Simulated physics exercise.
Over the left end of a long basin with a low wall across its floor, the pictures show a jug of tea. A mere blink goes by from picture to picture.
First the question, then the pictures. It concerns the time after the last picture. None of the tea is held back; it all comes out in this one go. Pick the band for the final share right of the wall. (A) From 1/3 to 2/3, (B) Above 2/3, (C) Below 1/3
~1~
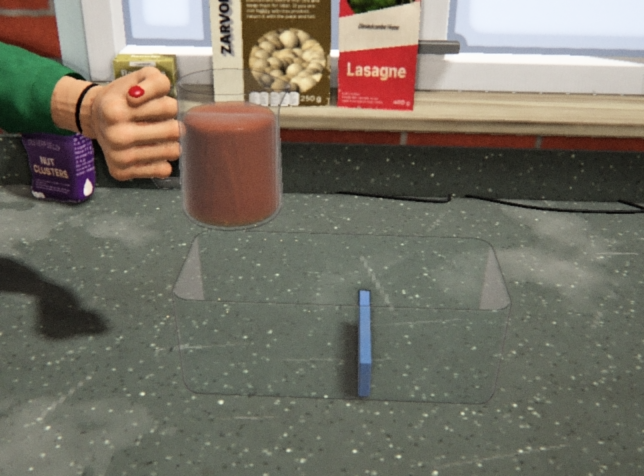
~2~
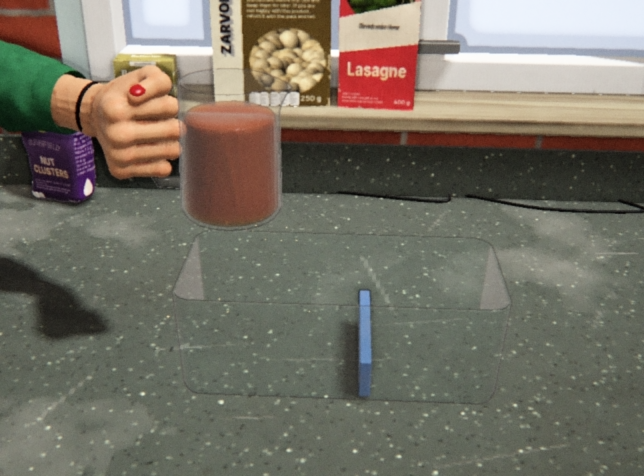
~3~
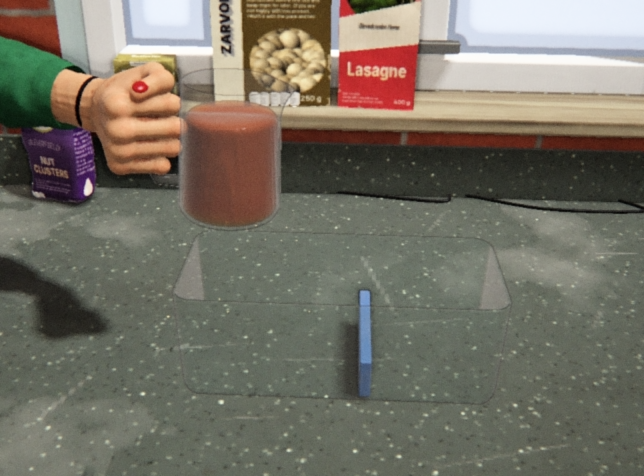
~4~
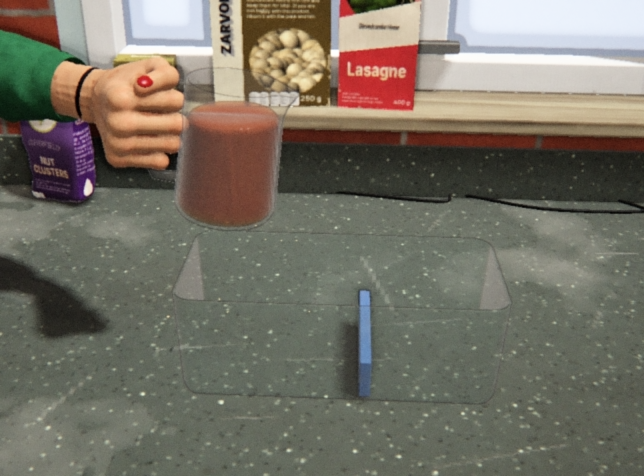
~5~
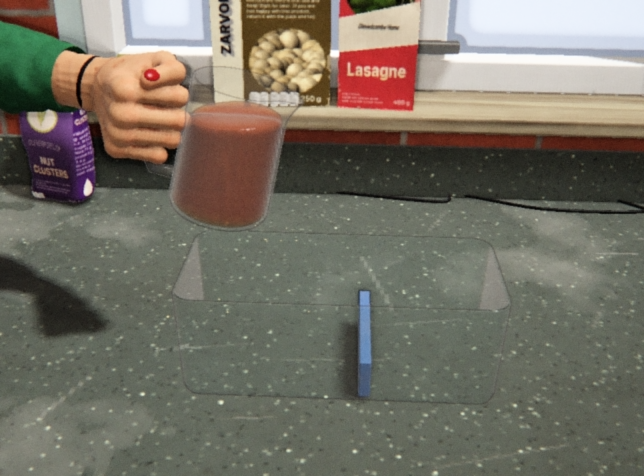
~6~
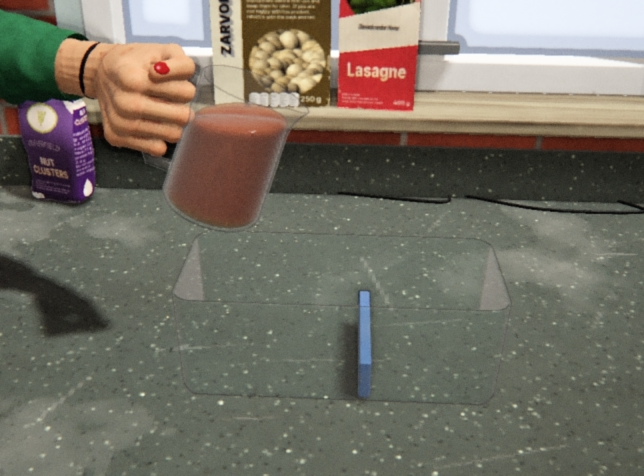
From 1/3 to 2/3 (A).
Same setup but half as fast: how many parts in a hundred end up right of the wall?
Around 60 in a hundred.
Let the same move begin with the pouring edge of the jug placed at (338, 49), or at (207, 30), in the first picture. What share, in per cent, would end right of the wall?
Roughly 90 percent on the first try and 10 percent on the second.
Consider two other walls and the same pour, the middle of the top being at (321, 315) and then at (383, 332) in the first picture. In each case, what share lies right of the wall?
It would come to roughly 95 per cent the first time and roughly 10 per cent the second.
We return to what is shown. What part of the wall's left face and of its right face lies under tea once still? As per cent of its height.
The left comes to 30 % and the right to 40 %.
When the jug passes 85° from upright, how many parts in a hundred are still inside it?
About 85 %.
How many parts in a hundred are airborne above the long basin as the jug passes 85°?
Airborne fraction: Approx. 15 %.
A moment on, the jug is tipped on its side and 83 per cent is still to pour, 1 is left of the wall and 1 right of it.
Next, the jug is tipped right over and 28 per cent is still to pour, 23 is left of the wall and 28 right of it.
Then the jug is tipped right over and 4 per cent is still to pour, 47 is left of the wall and 44 right of it.
Later the jug is tipped right over and 0 per cent is still to pour, 54 is left of the wall and 45 right of it.
In the end 55 per cent lies left of the wall, 45 right of it and 1 outside.
